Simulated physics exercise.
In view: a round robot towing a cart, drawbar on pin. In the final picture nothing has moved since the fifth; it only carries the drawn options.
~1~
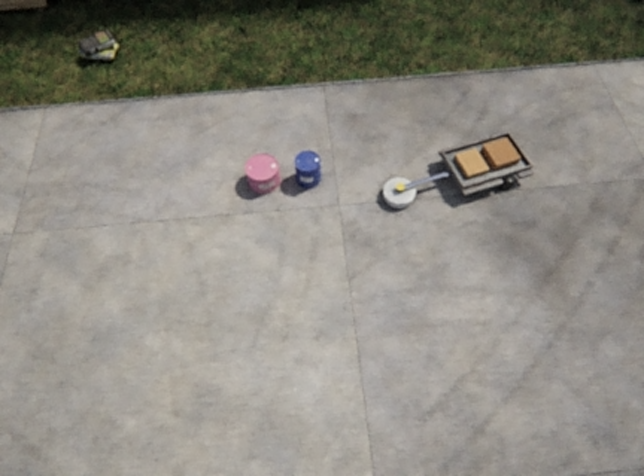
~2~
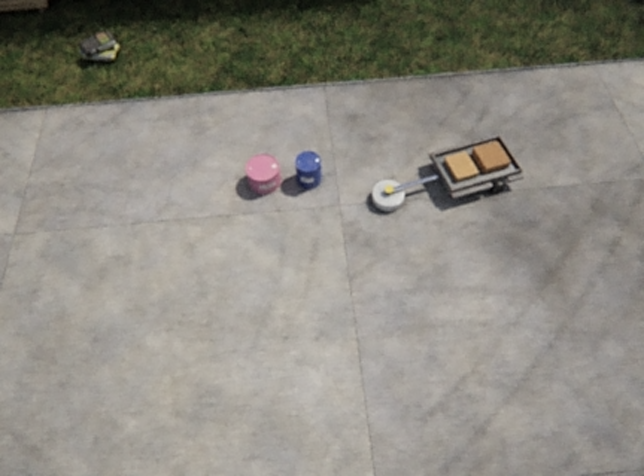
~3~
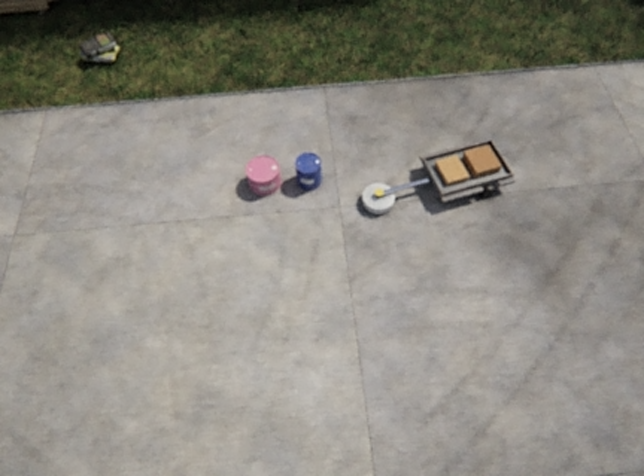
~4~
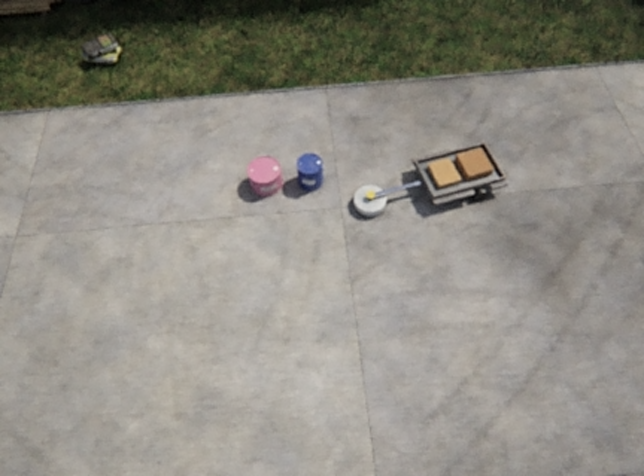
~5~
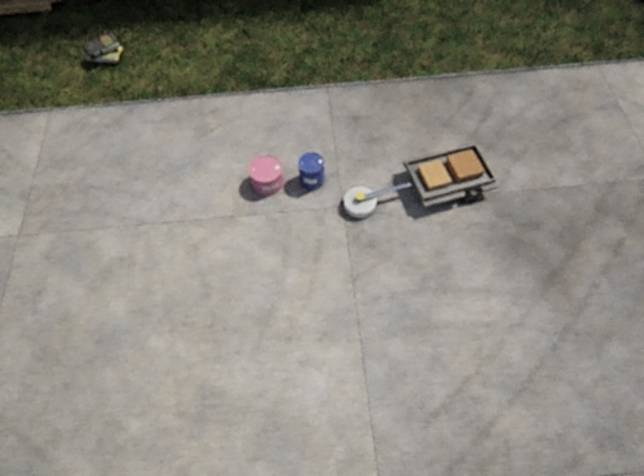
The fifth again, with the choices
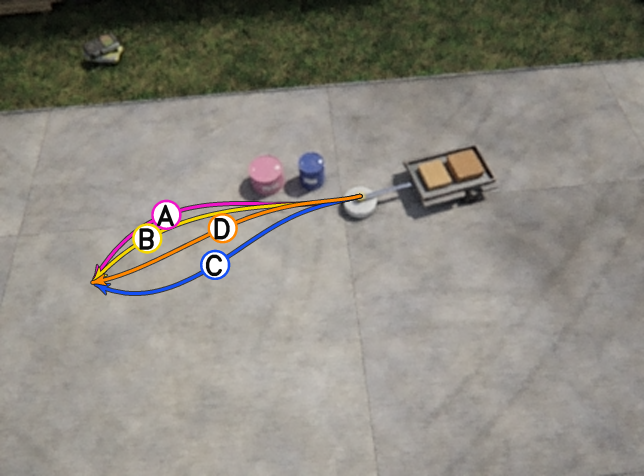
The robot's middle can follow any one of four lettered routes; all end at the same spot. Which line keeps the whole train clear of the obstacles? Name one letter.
Everything gets past on C.
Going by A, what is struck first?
First the blue keg.
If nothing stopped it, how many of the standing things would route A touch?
In all, two.
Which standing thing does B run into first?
The blue keg.
On the marked copy, A from (360, 196) via (215, 204) to (95, 279); B from (360, 196) via (226, 212) to (94, 281); C from (360, 196) via (237, 250) to (96, 284); D from (360, 196) via (229, 226) to (92, 283).
Taking C. A third of the way, robot (270, 234), cart (361, 199).
Two thirds of the way, robot (181, 288), cart (273, 239).
When it is over, robot (97, 287), cart (197, 263); nothing has been touched.
As for the rest, A meets the pink tub and blue keg; B meets the pink tub and blue keg; D meets the blue keg.
